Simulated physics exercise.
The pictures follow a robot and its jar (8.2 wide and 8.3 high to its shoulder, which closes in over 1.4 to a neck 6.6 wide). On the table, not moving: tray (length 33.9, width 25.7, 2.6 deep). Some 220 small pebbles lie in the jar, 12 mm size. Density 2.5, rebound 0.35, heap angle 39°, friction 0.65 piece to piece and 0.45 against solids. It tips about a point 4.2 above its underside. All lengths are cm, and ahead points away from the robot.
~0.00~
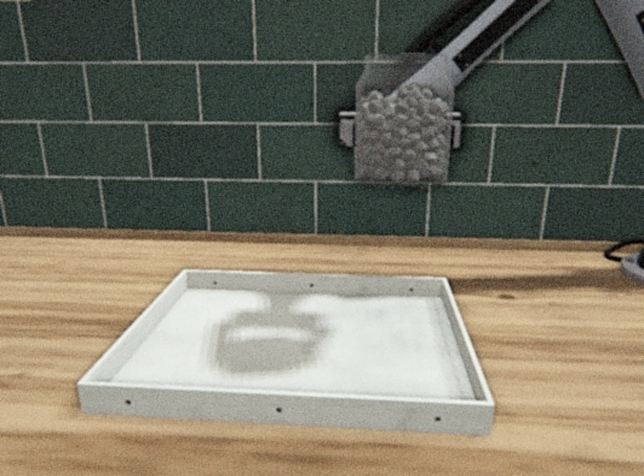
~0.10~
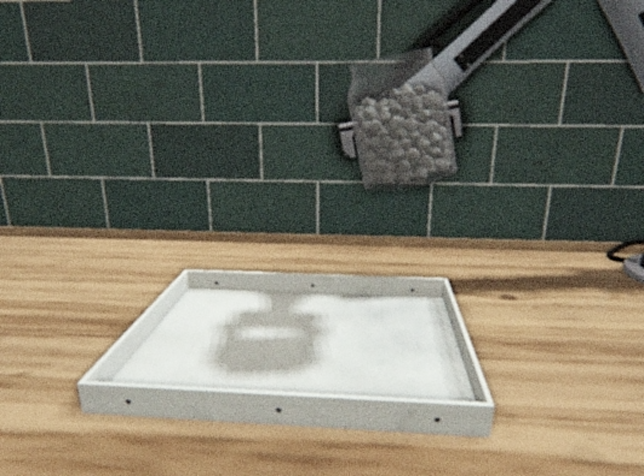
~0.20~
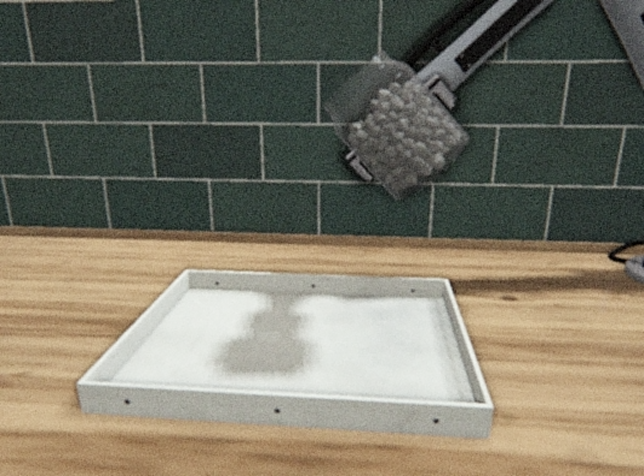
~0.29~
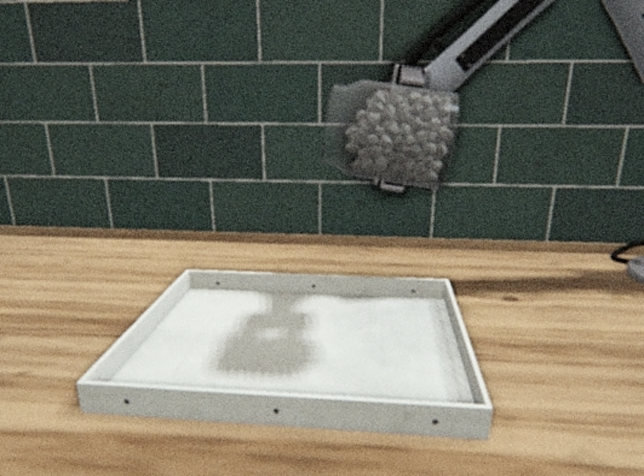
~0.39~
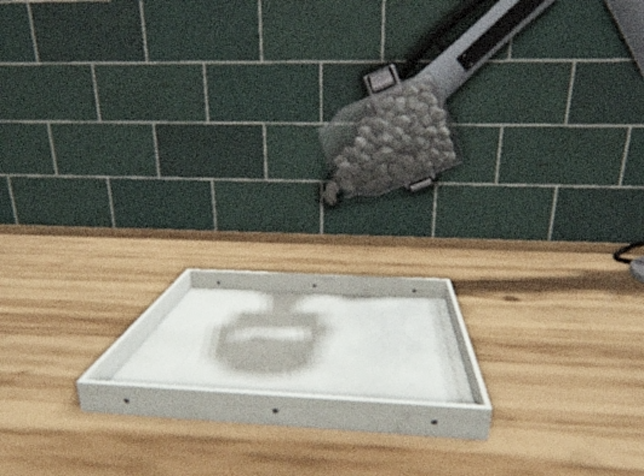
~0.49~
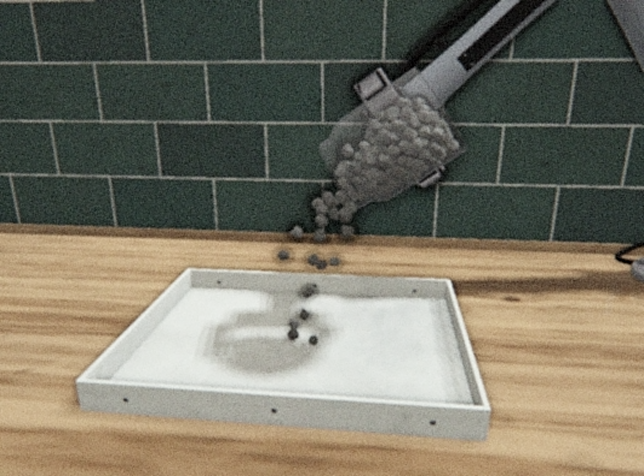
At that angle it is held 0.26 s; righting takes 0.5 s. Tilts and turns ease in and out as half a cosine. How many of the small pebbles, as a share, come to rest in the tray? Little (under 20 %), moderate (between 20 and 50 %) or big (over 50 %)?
A moderate share, between 20 and 50 %, ends in the tray.
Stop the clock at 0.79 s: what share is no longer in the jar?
Some 35 per cent.
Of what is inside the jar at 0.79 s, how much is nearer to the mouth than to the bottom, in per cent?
Roughly 60 per cent.
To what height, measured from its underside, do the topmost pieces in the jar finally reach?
Some 6.5 cm.
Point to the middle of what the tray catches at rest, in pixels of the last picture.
At about (292, 336).
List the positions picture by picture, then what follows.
The jar middle at (402, 135), upright; upper third of the load around (403, 113), from x 365 to 445, top at y 95; 220 in the jar, in the first picture.
The jar middle at (403, 135), tipped 12°; upper third of the load around (405, 113), from x 360 to 445, top at y 90, in the second picture.
The jar middle at (403, 136), tipped 43°; upper third of the load around (405, 115), from x 355 to 455, top at y 90, in the third picture.
The jar middle at (403, 136), tipped 82°; upper third of the load around (407, 114), from x 355 to 445, top at y 95, in the fourth picture.
The jar middle at (403, 135), tipped 113°; upper third of the load around (413, 115), from x 330 to 450, top at y 90, in the fifth picture.
The jar middle at (402, 135), tipped 125°; upper third of the load around (414, 126), from x 285 to 450, top at y 105; 202 in the jar, 5 in the tray, 13 in flight or on a rim, in the sixth picture.
After 0.79 s, tipped 123°, highest piece 24 above the table; 139 in the jar, 78 in the tray, 3 in flight or on a rim.
After 1.10 s, tipped 26°, highest piece 26 above the table; 136 in the jar, 84 in the tray.
After 1.45 s, upright, highest piece 25 above the table; 136 in the jar, 84 in the tray.
After 2.15 s, upright, highest piece 25 above the table; 136 in the jar, 84 in the tray.
In the end, 136 in the jar, 84 in the tray. That is 38 % in the tray.
